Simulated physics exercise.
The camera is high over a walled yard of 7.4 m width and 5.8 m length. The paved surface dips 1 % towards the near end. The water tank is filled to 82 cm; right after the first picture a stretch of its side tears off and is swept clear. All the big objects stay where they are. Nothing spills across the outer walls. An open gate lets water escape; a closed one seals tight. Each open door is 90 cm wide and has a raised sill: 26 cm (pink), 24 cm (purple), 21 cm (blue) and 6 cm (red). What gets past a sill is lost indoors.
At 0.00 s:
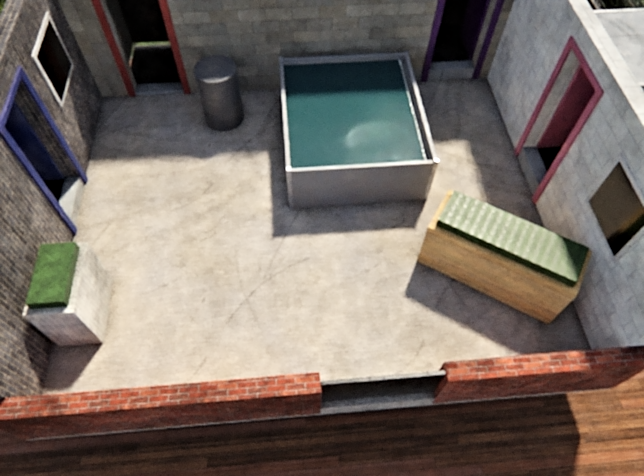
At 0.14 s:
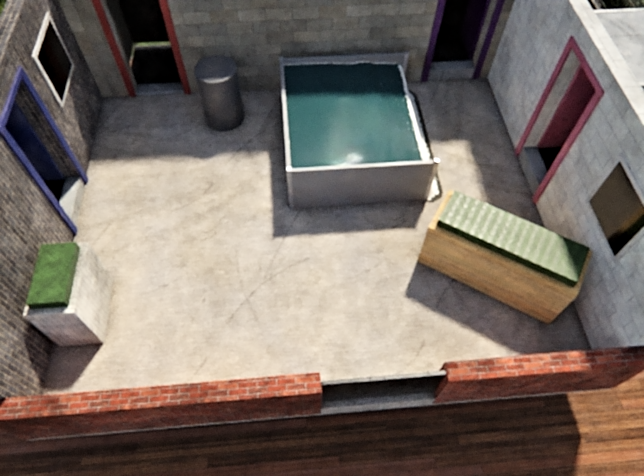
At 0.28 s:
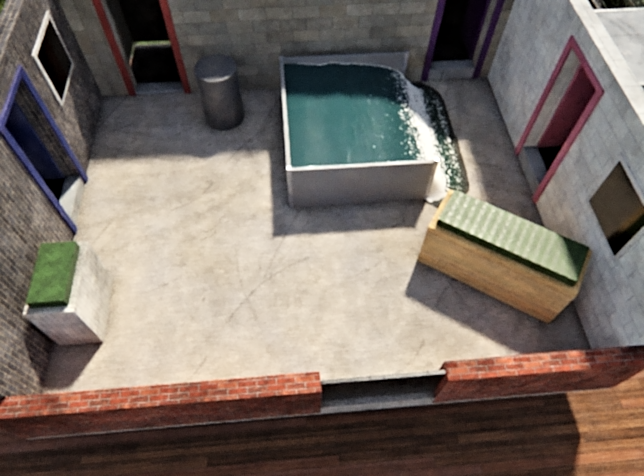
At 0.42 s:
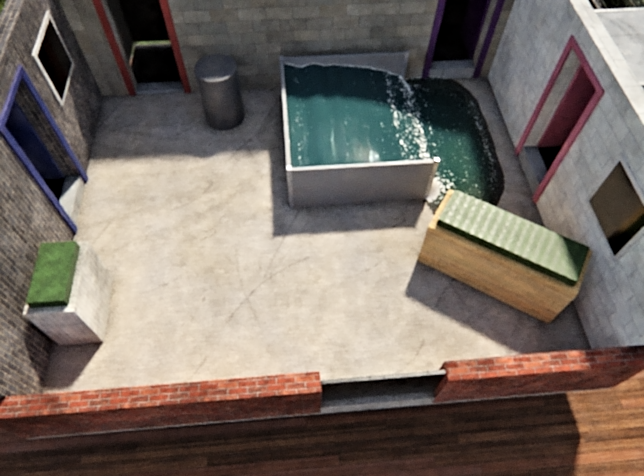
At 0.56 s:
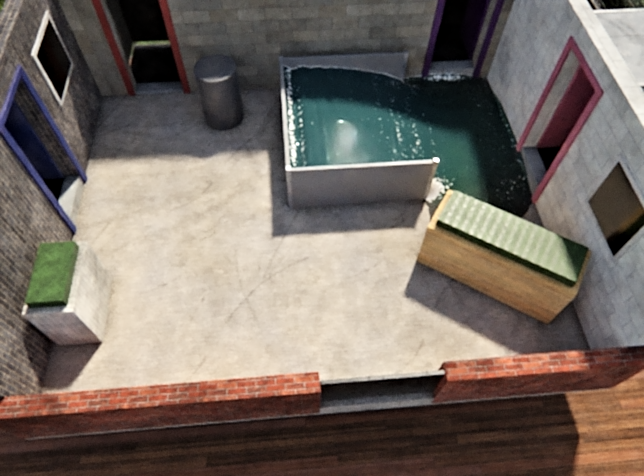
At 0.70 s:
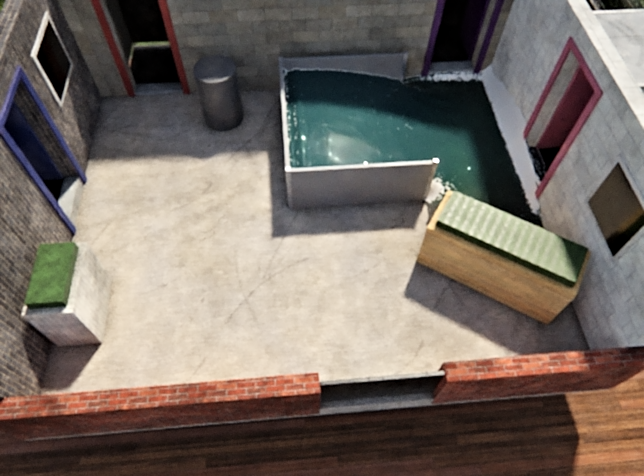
A walled yard with a pale paved floor is seen from high above, the view staying still. A grey tank of teal water stands at the back, with a metal cylinder to its left, a grass-topped block at far left and a green-topped wooden box at right. The tank's right side gives way and water pours out, foaming, spreading across the floor to the right wall beside the pink-framed doorway.
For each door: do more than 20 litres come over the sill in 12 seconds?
Door by door: At the pink door it passes the limit; at the purple door it goes over the limit; at the blue door it does not reach the limit; at the red door it keeps below the limit.
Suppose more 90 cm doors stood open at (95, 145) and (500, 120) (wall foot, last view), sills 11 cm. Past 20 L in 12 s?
In that order: Not over, past it.
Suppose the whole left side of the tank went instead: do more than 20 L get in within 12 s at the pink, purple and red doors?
Against that limit: Pink below, purple below, red above.
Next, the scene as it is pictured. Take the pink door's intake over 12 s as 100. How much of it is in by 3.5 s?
Some 85 per cent by then.
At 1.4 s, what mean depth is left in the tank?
About 40 cm.
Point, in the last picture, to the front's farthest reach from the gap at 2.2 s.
Around (596, 366).
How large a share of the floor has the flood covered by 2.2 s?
About 25 per cent.
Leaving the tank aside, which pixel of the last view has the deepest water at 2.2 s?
Around (549, 274).
After 1.4 s water covers 20 % of the floor and is deepest (63 cm) near (489, 85); pink door 49 cm at the sill, 69 L in, purple door 37 cm at the sill, 7 L in, blue door not reached, red door not reached.
After 2.2 s water covers 25 % of the floor and is deepest (66 cm) near (549, 274); pink door 44 cm at the sill, 179 L in, purple door 45 cm at the sill, 99 L in, blue door not reached, red door not reached.
After 3.5 s water covers 40 % of the floor and is deepest (48 cm) near (549, 274); pink door 39 cm at the sill, 239 L in, purple door 27 cm at the sill, 181 L in, blue door not reached, red door 4 cm at the sill, 0 L in.
After 7.0 s water covers 90 % of the floor and is deepest (24 cm) near (421, 145); pink door 16 cm at the sill, 278 L in, purple door 19 cm at the sill, 187 L in, blue door 5 cm at the sill, 0 L in, red door 4 cm at the sill, 1 L in.
After 12.0 s water covers 100 % of the floor and is deepest (18 cm) near (508, 256); pink door 16 cm at the sill, 279 L in, purple door 17 cm at the sill, 187 L in, blue door 6 cm at the sill, 0 L in, red door 2 cm at the sill, 1 L in.
